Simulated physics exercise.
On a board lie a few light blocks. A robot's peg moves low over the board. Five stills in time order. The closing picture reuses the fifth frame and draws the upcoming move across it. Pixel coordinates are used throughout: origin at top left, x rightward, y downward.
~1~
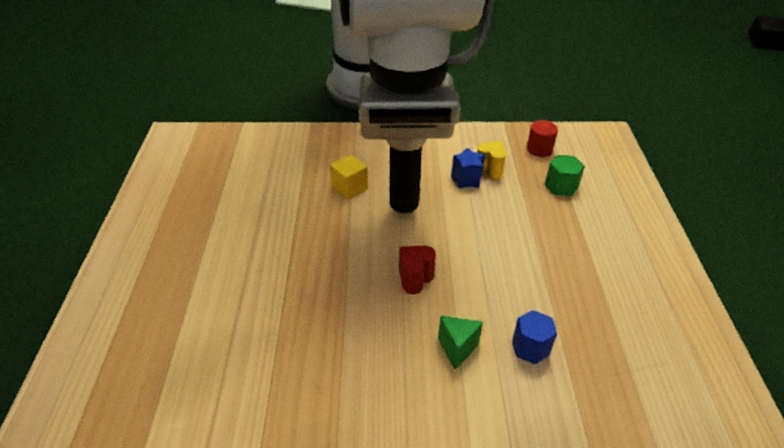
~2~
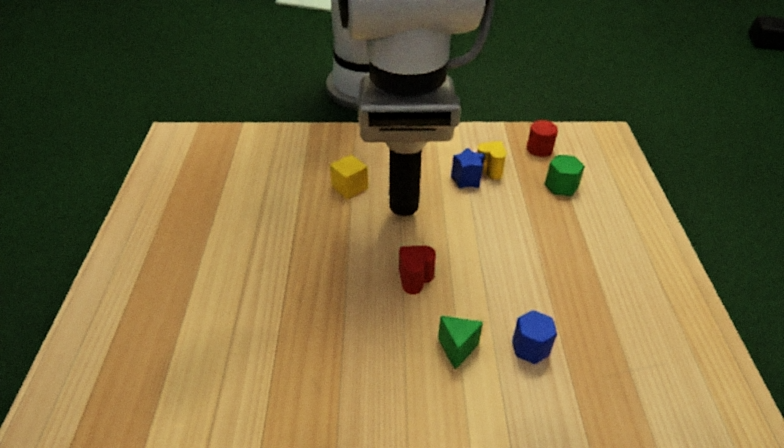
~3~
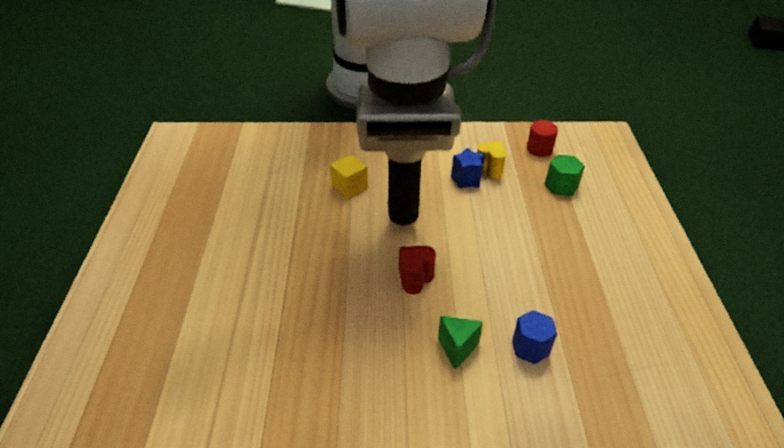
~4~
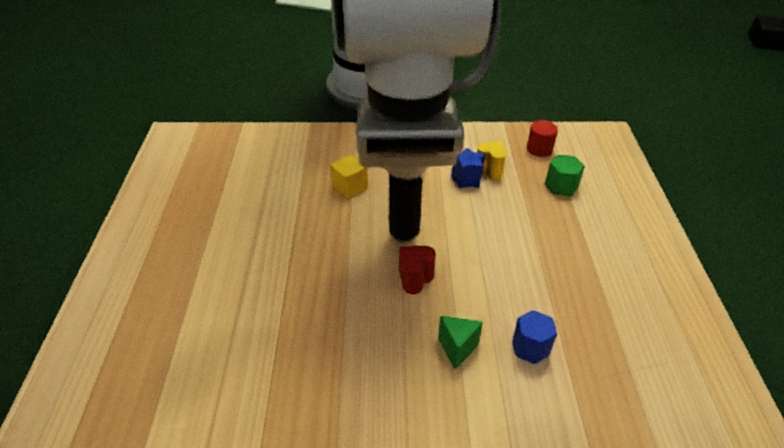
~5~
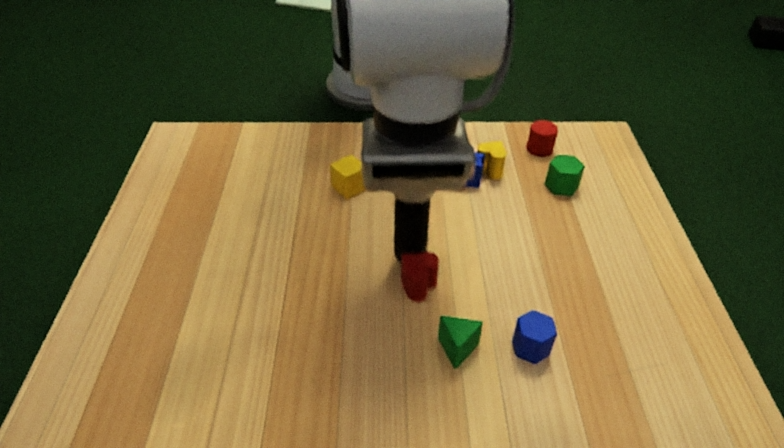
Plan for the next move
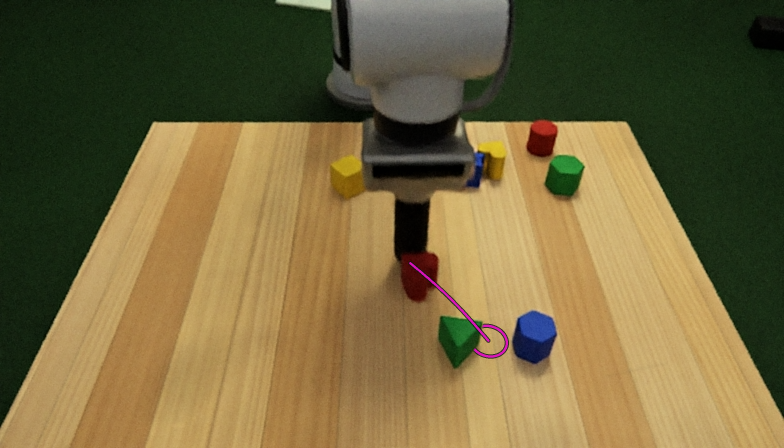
Robot arm moving its black peg toward the viewer over a wooden board, nudging a red block slightly among colourful blocks.
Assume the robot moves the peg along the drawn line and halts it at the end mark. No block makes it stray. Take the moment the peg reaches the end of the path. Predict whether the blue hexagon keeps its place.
It will remain on its spot.
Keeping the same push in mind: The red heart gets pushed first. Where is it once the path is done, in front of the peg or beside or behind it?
My prediction: No longer in front.
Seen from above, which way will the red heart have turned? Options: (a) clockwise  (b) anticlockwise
I choose a.
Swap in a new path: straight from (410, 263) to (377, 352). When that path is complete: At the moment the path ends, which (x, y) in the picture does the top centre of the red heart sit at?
I'd place it at (427, 296), taking the centre of its top.
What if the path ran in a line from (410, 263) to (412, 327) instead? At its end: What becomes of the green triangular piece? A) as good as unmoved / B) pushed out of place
Choice B: Pushed out of place.
The drawn path runs from (410, 263) by way of (450, 298) to (488, 341).
The first path, step by step. One third of the way, peg at (438, 277); red heart at (438, 291), turned 30° clockwise.
Two thirds of the way, peg at (464, 303); red heart at (444, 309), turned 55° clockwise; green triangular piece at (461, 333), turned 20° anticlockwise.
At the end, peg at (490, 332); red heart at (443, 311), turned 60° clockwise; green triangular piece at (462, 339); blue hexagon not moved.
